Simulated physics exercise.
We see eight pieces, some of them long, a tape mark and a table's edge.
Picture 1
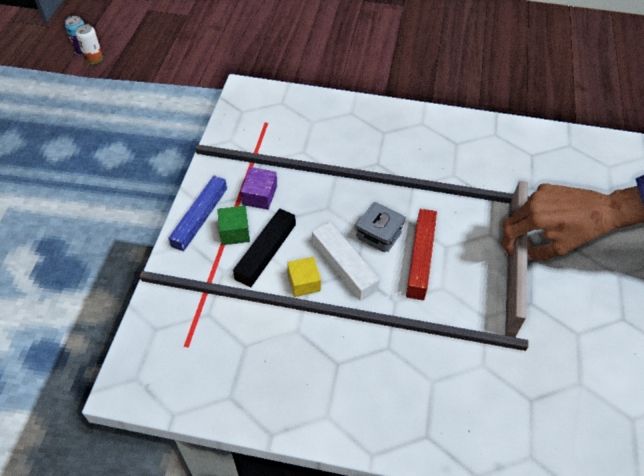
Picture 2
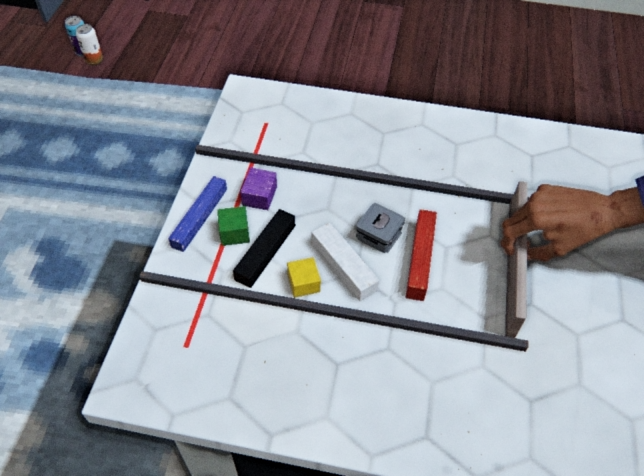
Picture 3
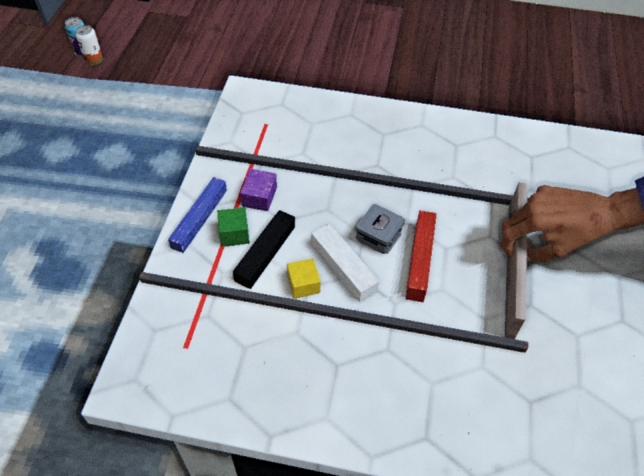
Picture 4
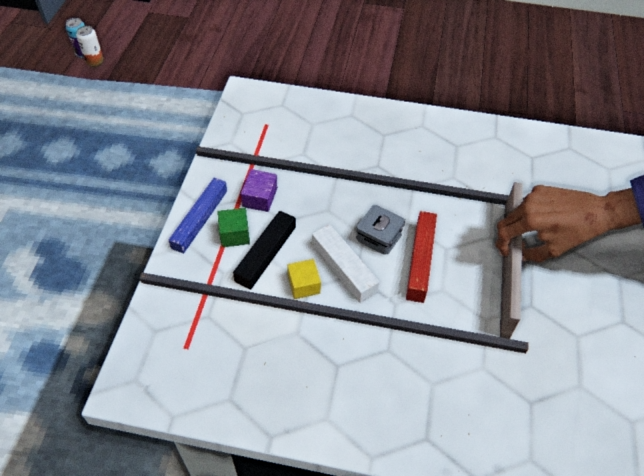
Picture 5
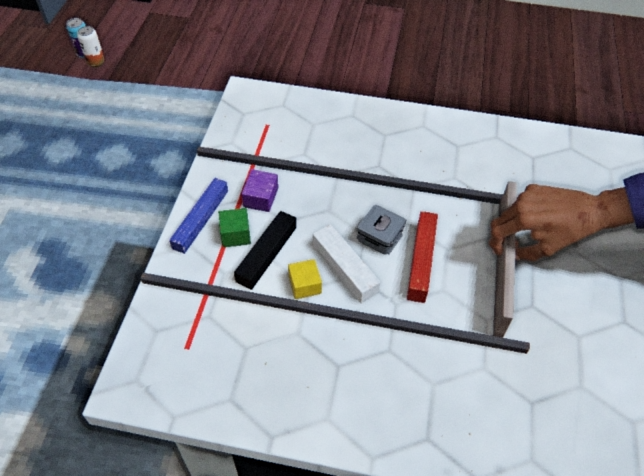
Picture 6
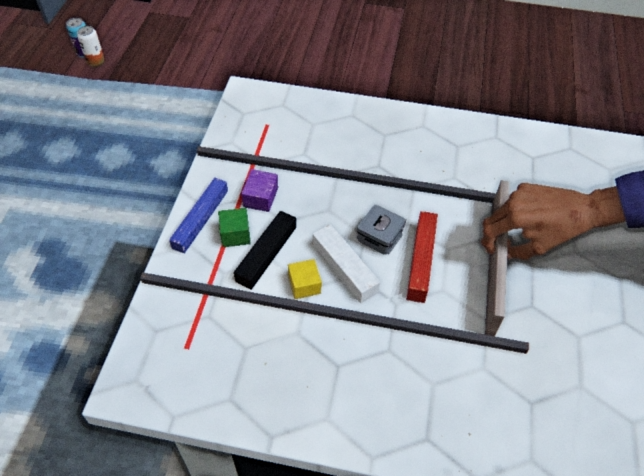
A hand reaching in from the right slides an upright board slowly and slightly leftward between two dark rails on a white hexagon-patterned table, seen from above at an angle. Between the board and a red tape line at left lie red, white and black bars, a grey case, and yellow, green and purple blocks, with a blue bar beyond the line. These pieces stay still, untouched by the board, and the view holds steady.
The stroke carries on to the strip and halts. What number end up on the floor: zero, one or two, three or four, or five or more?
The number that fall off is three or four.
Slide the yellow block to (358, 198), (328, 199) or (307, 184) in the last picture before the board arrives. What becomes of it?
In that order, it does not fall; holds on; holds on.
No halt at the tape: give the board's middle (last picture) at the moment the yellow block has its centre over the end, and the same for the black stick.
Its middle is around (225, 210) and around (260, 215).
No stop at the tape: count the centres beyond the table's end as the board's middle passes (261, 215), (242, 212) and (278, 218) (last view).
The counts: 2, 3 and 2.
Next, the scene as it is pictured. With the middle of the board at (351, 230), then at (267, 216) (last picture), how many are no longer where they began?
First 6, then 8.
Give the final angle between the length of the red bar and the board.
Some 0 degrees.
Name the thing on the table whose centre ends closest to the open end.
That is the yellow block.
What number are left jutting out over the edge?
The number is 2.
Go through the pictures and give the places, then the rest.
In the first frame, blue bar (199, 212); green block (234, 225); purple block (260, 188); board (517, 256); tape (232, 220).
In the second frame, green block (234, 226); black stick (266, 247).
In the third frame, purple block (259, 190); yellow block (304, 278).
In the fourth frame, blue bar (199, 214); grey case (380, 231).
In the fifth frame, green block (235, 228); white bar (345, 263).
In the sixth frame, blue bar (200, 214); green block (235, 228); purple block (260, 191); board (498, 255); tape (232, 222).
Early on, none off yet; blue bar at rest near (200, 214); green block at rest near (235, 228); purple block at rest near (260, 191).
A while later, none off yet; blue bar at rest near (200, 214); green block travelled a little near (218, 226); purple block at rest near (260, 191).
Further along, one off so far; blue bar in the air near (161, 250); green block leaning a little near (148, 218); purple block travelled about its own width near (237, 180).
Finally, the number that fall off is three or four; lost, black stick, green block and blue bar.
